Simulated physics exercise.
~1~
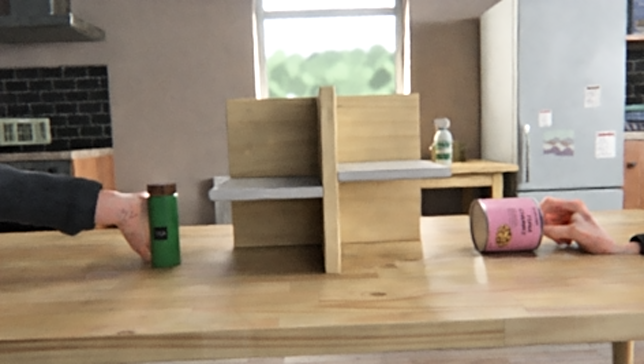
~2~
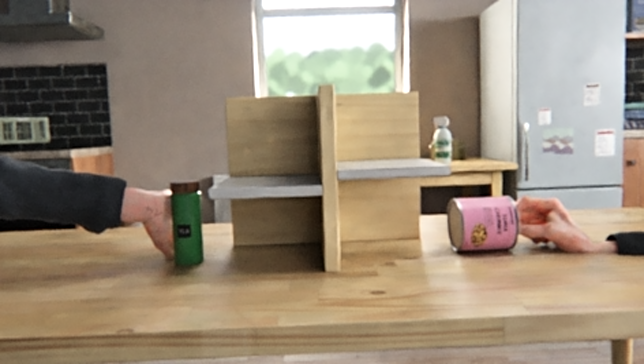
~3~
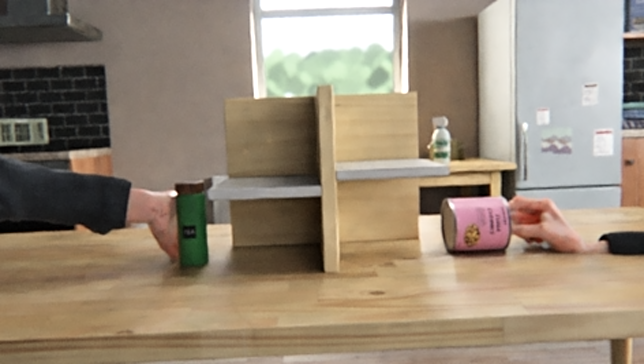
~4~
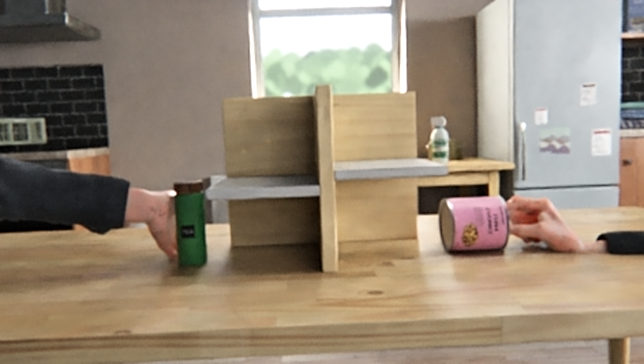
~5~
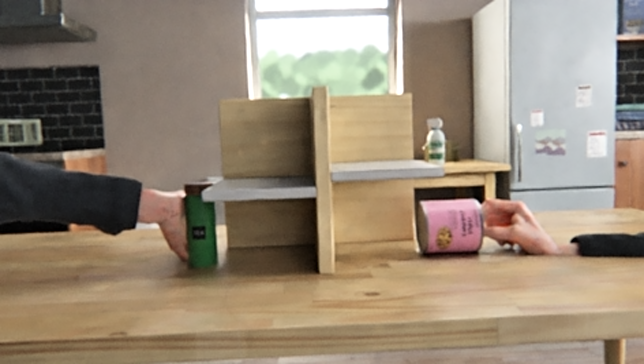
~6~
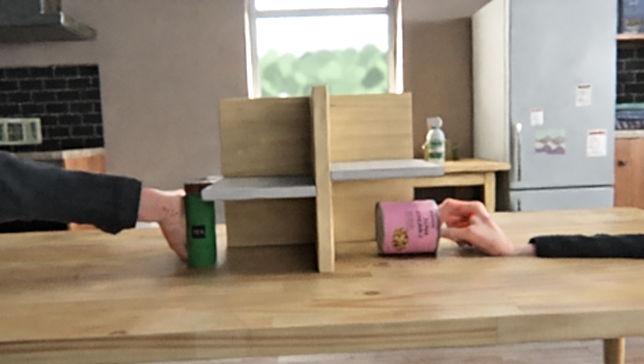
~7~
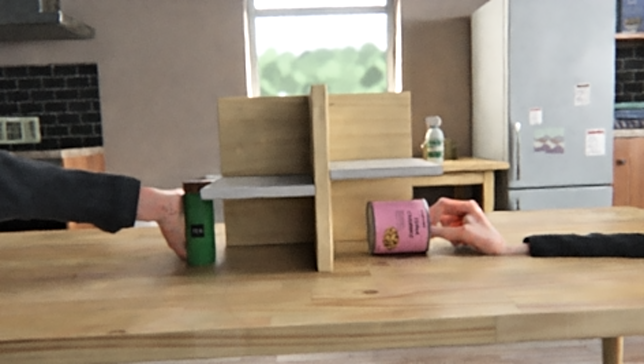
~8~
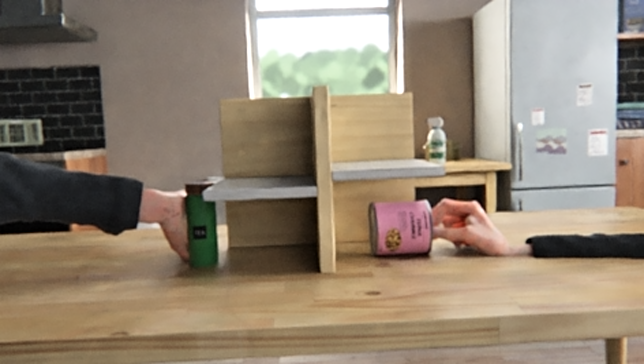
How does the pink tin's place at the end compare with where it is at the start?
At the start the pink tin is out on the table to the right of the rack, and by the end it is farther left, under the rack's right shelf.
